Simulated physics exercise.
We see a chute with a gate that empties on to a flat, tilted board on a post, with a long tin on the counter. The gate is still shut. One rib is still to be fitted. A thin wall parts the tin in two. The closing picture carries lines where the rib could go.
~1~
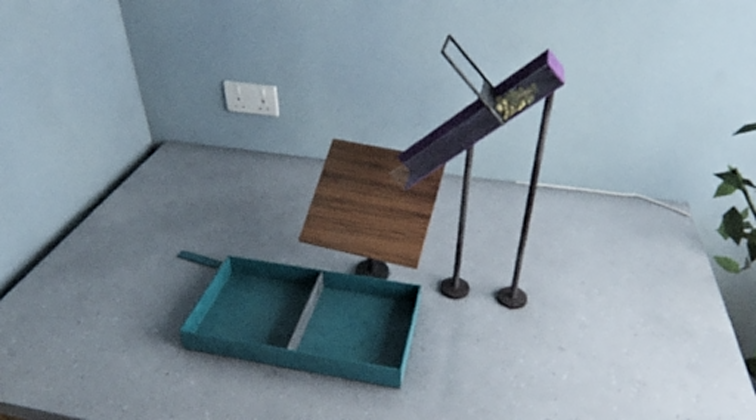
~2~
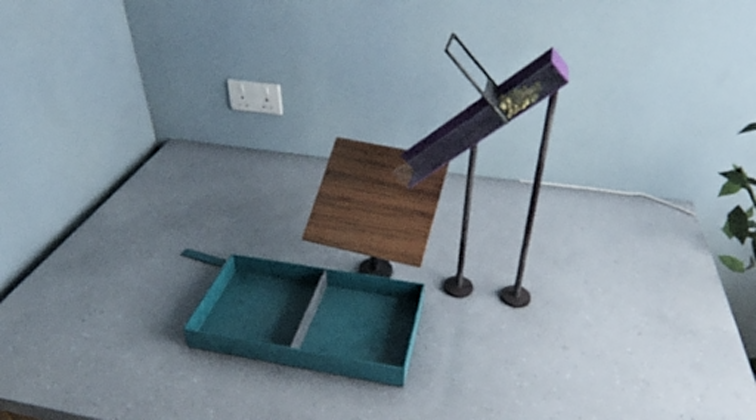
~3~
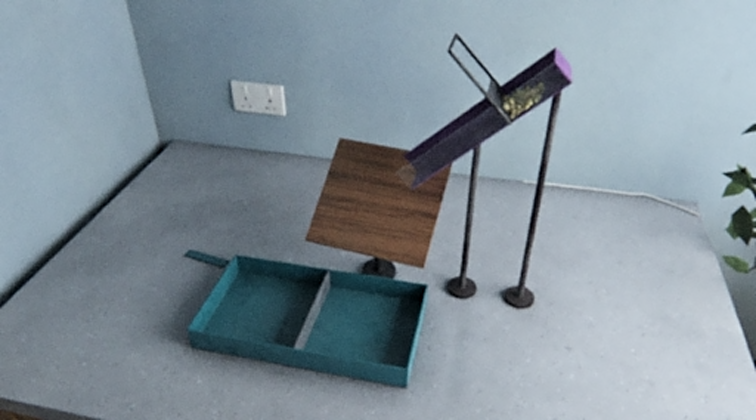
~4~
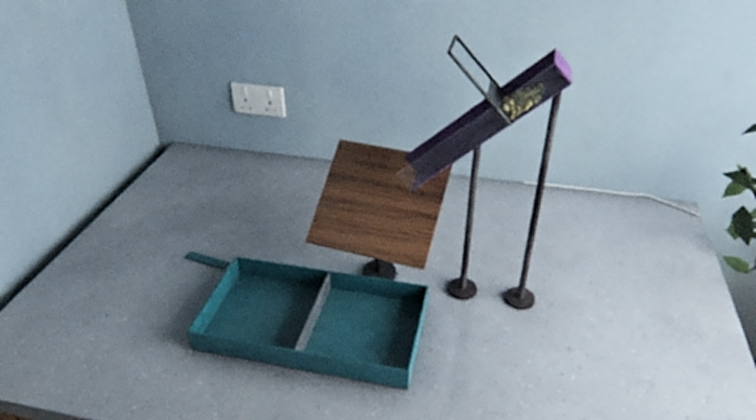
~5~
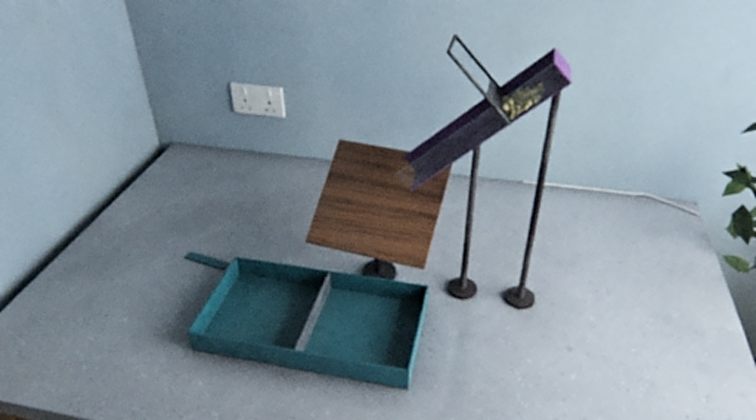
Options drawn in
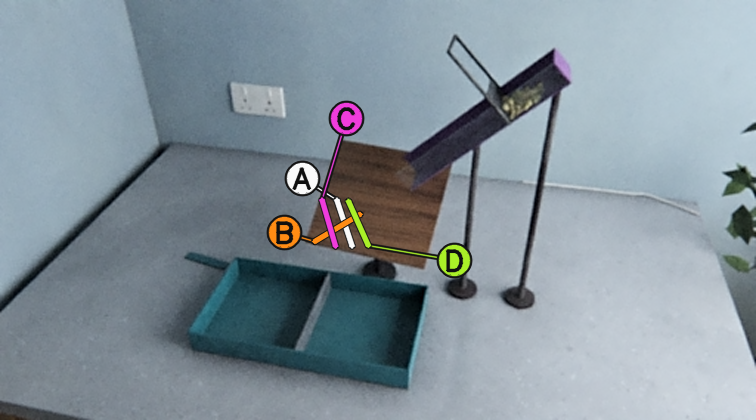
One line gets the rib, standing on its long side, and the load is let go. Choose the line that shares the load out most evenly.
The answer is line B.
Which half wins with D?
Right.
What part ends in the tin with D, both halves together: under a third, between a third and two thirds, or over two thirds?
Over two thirds.
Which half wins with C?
Right.
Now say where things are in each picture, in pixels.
The first frame shows load behind the gate near (516, 103), soya beans; lip of the chute near (408, 181), sloping fairly steeply.
The second frame shows middle of the board near (376, 198), tilted fairly steeply; middle of its low edge near (359, 253); of its high edge near (392, 147).
The third frame shows front corners of the tin near (187, 329) and (407, 370); front end of its middle wall near (293, 349); gate still shut near (493, 90).
The fourth frame shows middle of the load near (523, 103); lip near (415, 181).
The fifth frame shows middle of the load near (523, 103); lip near (415, 181).
On the marked copy, line A from (336, 200) to (352, 246); line B from (360, 214) to (314, 241); line C from (322, 199) to (335, 246); line D from (348, 201) to (368, 245).
With A, of what is caught, only a few in the left half, all but a few in the right.
With B, of what is caught, close to half in the left half, close to half in the right.
With C, of what is caught, a small share in the left half, all but a few in the right.
With D, of what is caught, a small share in the left half, all but a few in the right.
